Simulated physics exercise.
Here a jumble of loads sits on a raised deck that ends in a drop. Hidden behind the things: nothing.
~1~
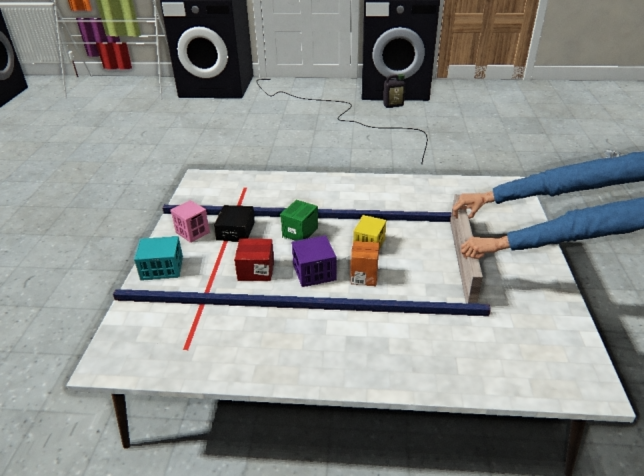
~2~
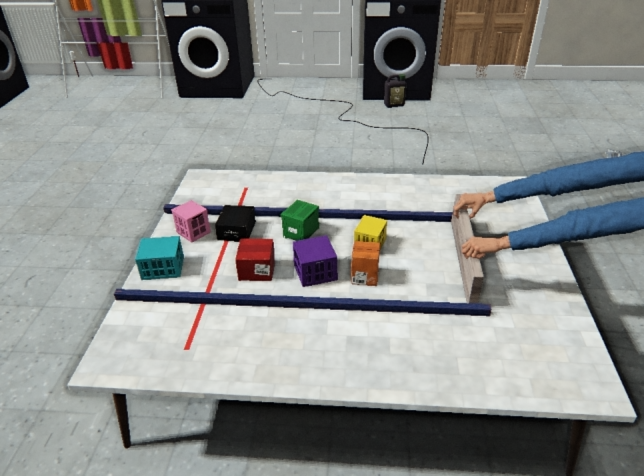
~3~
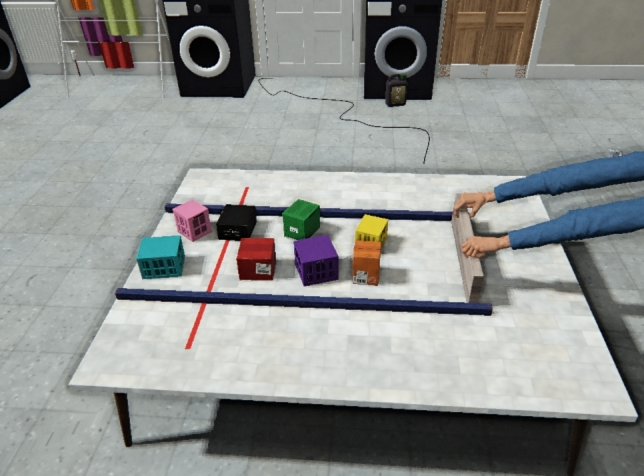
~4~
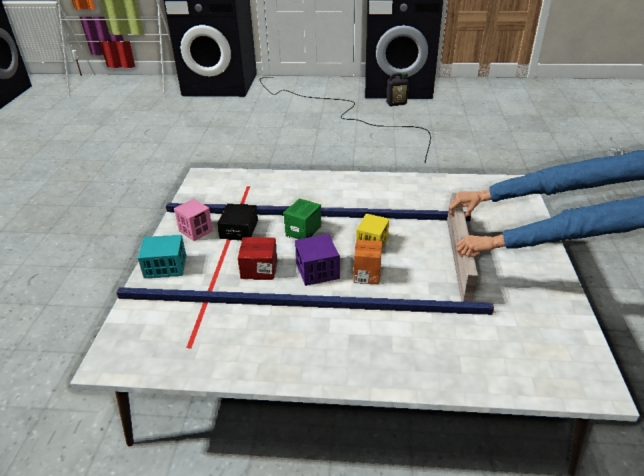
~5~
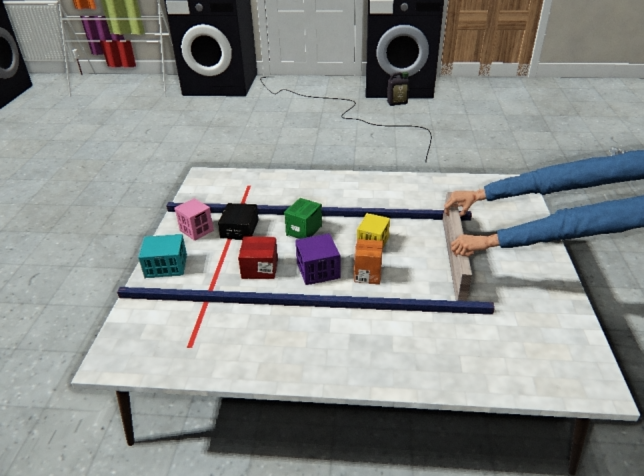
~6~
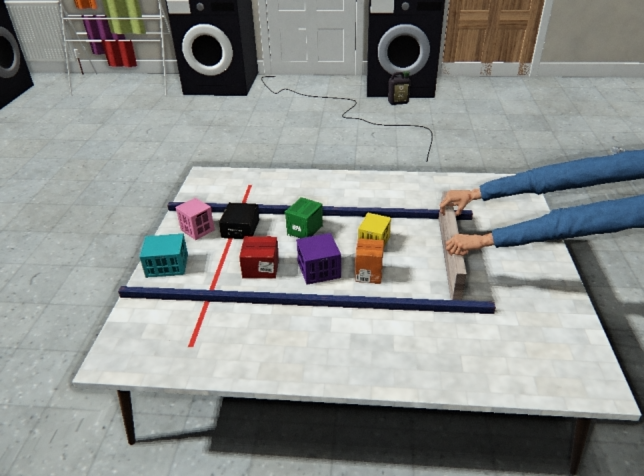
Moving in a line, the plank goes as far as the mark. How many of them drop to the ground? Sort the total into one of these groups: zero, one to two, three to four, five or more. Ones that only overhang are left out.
It goes in the group one to two.
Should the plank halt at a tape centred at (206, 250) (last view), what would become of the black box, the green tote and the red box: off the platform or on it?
Looking at each in turn, the black box is still there, the green tote is still there, and the red box is gone.
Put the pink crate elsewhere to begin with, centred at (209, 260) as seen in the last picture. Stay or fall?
From that spot it ends up off.
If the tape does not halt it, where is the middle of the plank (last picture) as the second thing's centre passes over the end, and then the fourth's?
I'd say close to (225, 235), then close to (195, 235).
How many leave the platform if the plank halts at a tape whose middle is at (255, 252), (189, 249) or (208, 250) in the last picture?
Taken one after another, the numbers are 0, 4 and 3.
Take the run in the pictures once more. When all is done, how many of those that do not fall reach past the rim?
Overhang count: 2.
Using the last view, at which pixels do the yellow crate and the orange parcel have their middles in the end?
Yellow crate at about (217, 231), orange parcel at about (205, 256).
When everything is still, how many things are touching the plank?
Tally at the end: 3.
Early on, none off yet; turquoise crate at rest near (165, 255); pink crate at rest near (196, 219); black box at rest near (240, 221).
A while later, none off yet; turquoise crate travelled a little near (149, 253); pink crate travelled a little near (192, 219); black box travelled a little near (226, 219).
Finally, the number that fall off is one or two; lost, turquoise crate.
